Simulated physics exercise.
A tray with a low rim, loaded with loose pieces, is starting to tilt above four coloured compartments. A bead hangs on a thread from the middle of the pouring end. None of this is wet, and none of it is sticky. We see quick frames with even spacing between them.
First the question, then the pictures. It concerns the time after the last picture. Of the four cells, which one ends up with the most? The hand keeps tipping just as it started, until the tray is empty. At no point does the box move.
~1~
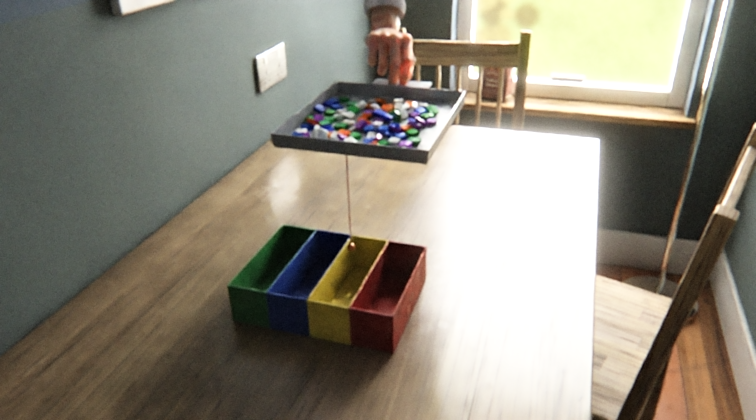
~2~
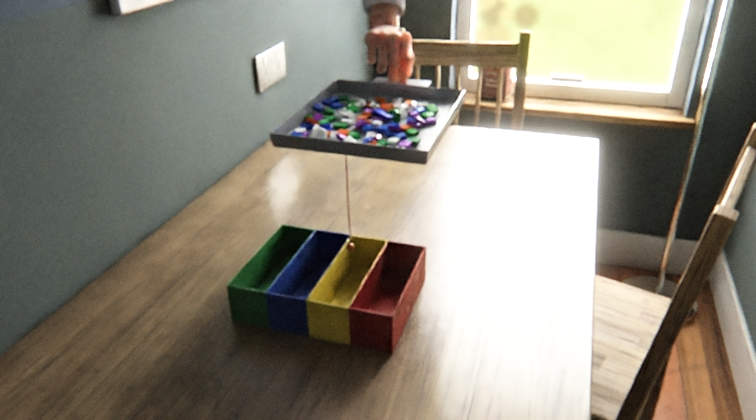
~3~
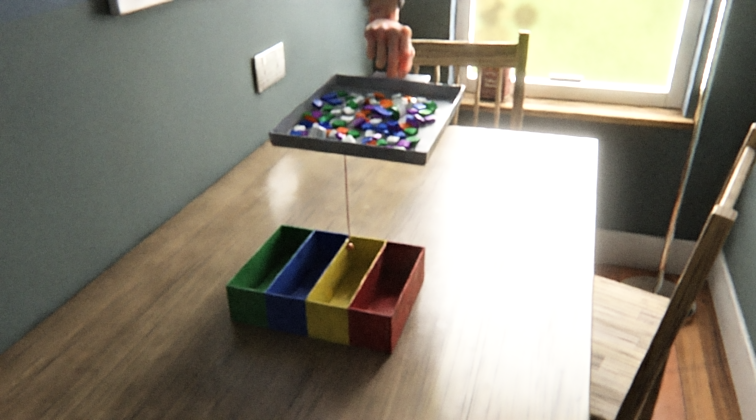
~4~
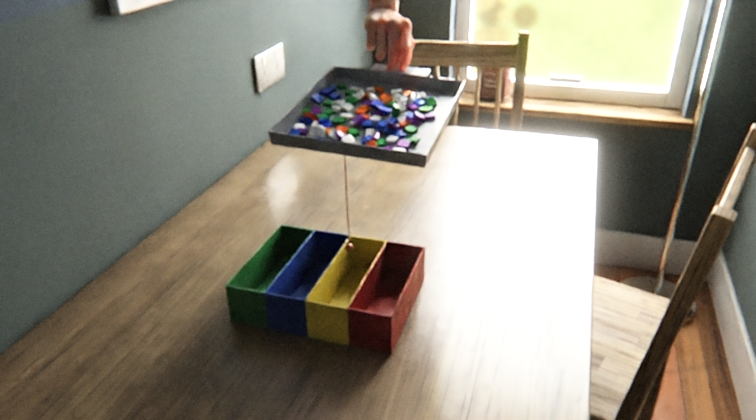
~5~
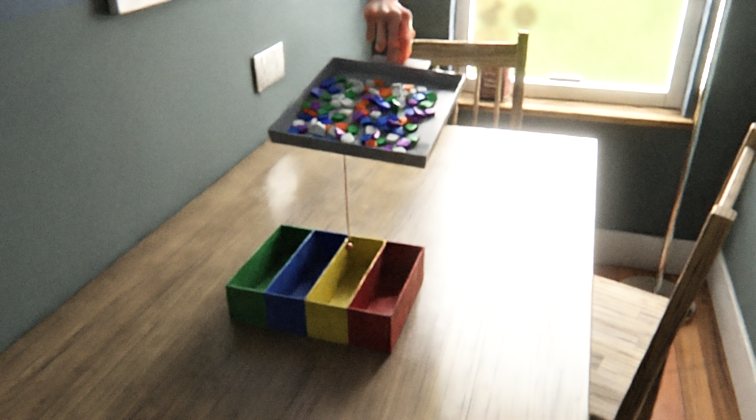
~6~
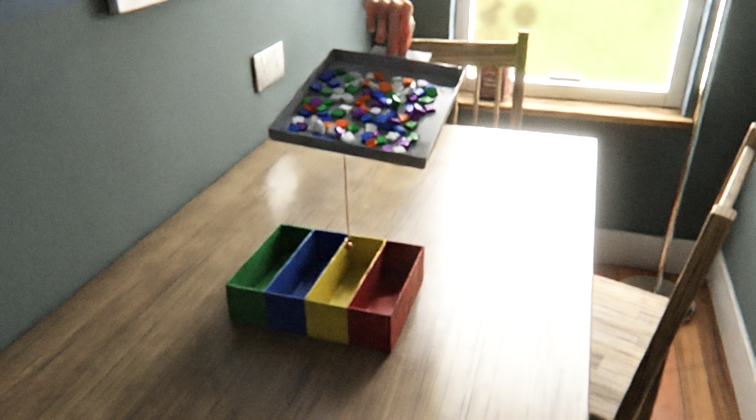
The red cell ends up with the most.
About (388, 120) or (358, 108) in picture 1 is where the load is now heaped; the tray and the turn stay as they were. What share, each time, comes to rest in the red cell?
Estimate: 40 % first, 50 % second.
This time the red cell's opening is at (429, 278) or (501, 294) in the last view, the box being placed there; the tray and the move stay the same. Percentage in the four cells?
About 100 per cent, then about 80 per cent.
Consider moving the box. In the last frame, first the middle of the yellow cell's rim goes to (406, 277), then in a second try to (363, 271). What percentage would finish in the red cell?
Roughly 10 per cent, and 50 per cent.
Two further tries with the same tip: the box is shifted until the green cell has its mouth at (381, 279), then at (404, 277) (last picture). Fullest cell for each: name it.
It would be the green one the first time and the green one the second time.
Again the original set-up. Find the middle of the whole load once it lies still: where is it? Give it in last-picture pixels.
Near (384, 314), more or less.
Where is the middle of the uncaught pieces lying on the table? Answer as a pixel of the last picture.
Near (445, 317).
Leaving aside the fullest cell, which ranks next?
Yellow.
Soon, tray tipped steeply; all on the tray.
A while on, tray tipped right over; most on the tray; a stray few in the red cell; a small part falling or outside the box.
Towards the end, tray tipped past a quarter turn; about half in the red cell; about a quarter in the yellow cell; a stray few in the blue cell; about a quarter falling or outside the box.
Finally, tray tipped past a quarter turn; about half in the red cell; about a quarter in the yellow cell; a stray few in the blue cell; none in the green cell; about a quarter outside the box.
